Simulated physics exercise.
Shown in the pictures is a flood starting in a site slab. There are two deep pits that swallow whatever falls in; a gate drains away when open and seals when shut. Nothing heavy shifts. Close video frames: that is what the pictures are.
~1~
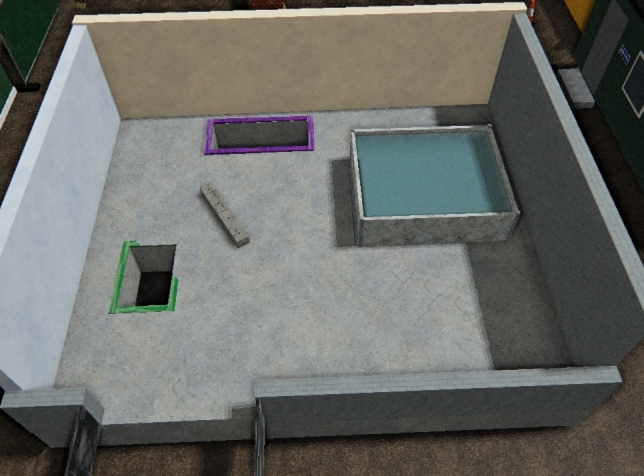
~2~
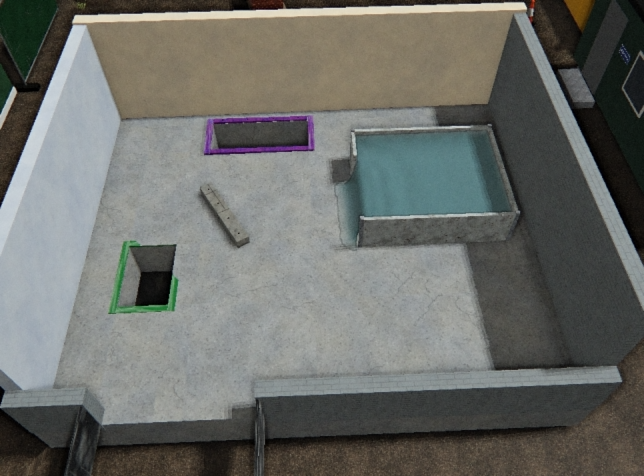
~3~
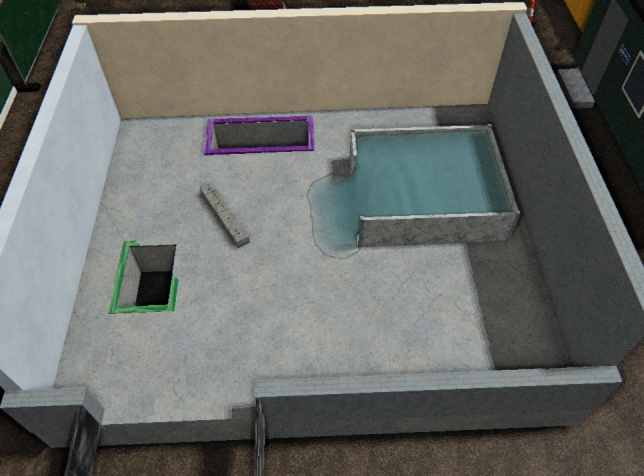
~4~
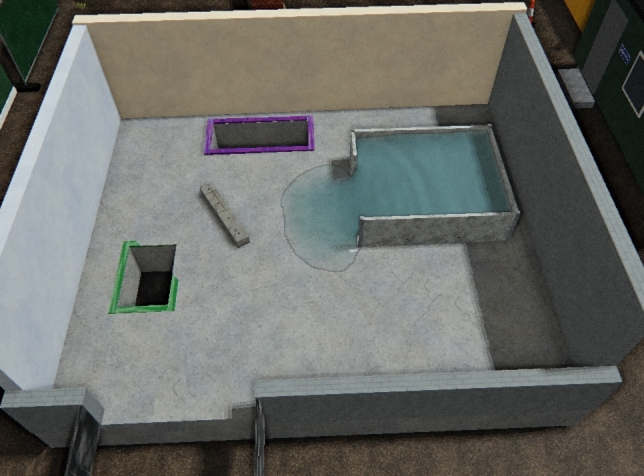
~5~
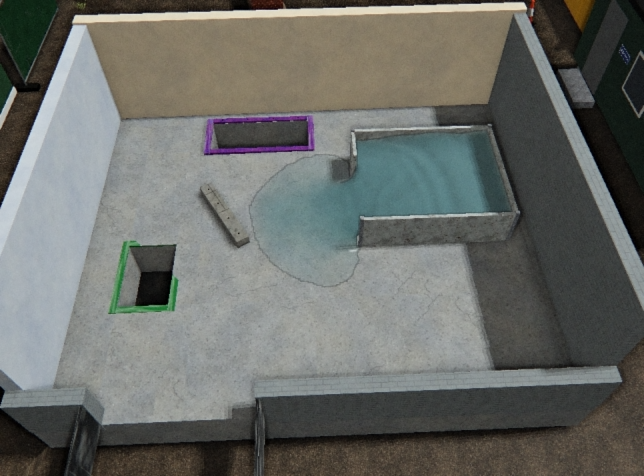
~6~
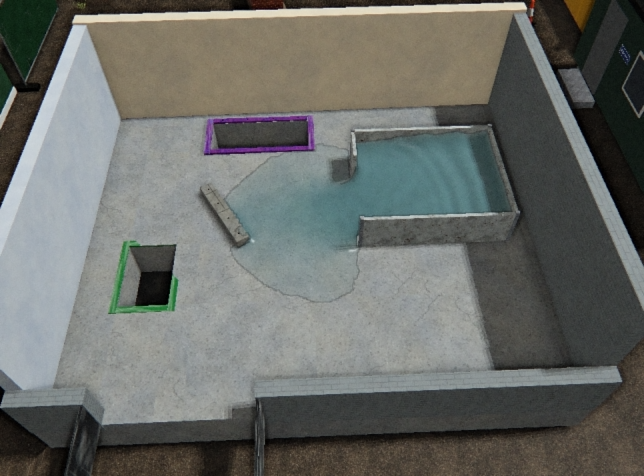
Walled concrete slab with two outlined pits, water pouring from a gap in a tank's left side and spreading to a loose block.
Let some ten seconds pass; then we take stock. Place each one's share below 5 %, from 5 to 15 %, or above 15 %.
Placed: The gate lands above 15 %; the green pit lands above 15 %; the purple pit lands from 5 to 15 %.
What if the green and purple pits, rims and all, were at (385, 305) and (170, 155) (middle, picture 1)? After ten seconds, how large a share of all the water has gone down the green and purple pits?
Green gets 0 in a hundred; purple gets 20 in a hundred.
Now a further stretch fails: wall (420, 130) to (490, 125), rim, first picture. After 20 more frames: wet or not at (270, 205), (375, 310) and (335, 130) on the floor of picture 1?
In the order asked: Sodden, out of reach, sodden.
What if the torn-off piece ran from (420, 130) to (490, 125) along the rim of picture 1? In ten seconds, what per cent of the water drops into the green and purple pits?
Green 2 %, purple 25 %.
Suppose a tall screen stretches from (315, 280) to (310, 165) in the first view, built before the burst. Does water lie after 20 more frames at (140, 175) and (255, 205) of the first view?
First spot not reached; second spot not reached.
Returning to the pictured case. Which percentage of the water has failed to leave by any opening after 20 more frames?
Roughly 86 parts in a hundred.
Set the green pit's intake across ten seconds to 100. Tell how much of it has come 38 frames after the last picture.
Roughly 60 percent.
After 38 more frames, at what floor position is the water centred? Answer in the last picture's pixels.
Around pixel (274, 212) of the last picture.
A moment on, water covers 30 % of the floor; the gate 0 %, the green pit 0 %, the purple pit 0 %.
Next, water covers 50 % of the floor; the gate 0 %, the green pit 4 %, the purple pit 0 %.
Then, water covers 55 % of the floor; the gate 3 %, the green pit 8 %, the purple pit 3 %.
Later, water covers 60 % of the floor; the gate 10 %, the green pit 17 %, the purple pit 7 %.
In the end, water covers 60 % of the floor; the gate 19 %, the green pit 27 %, the purple pit 9 %.
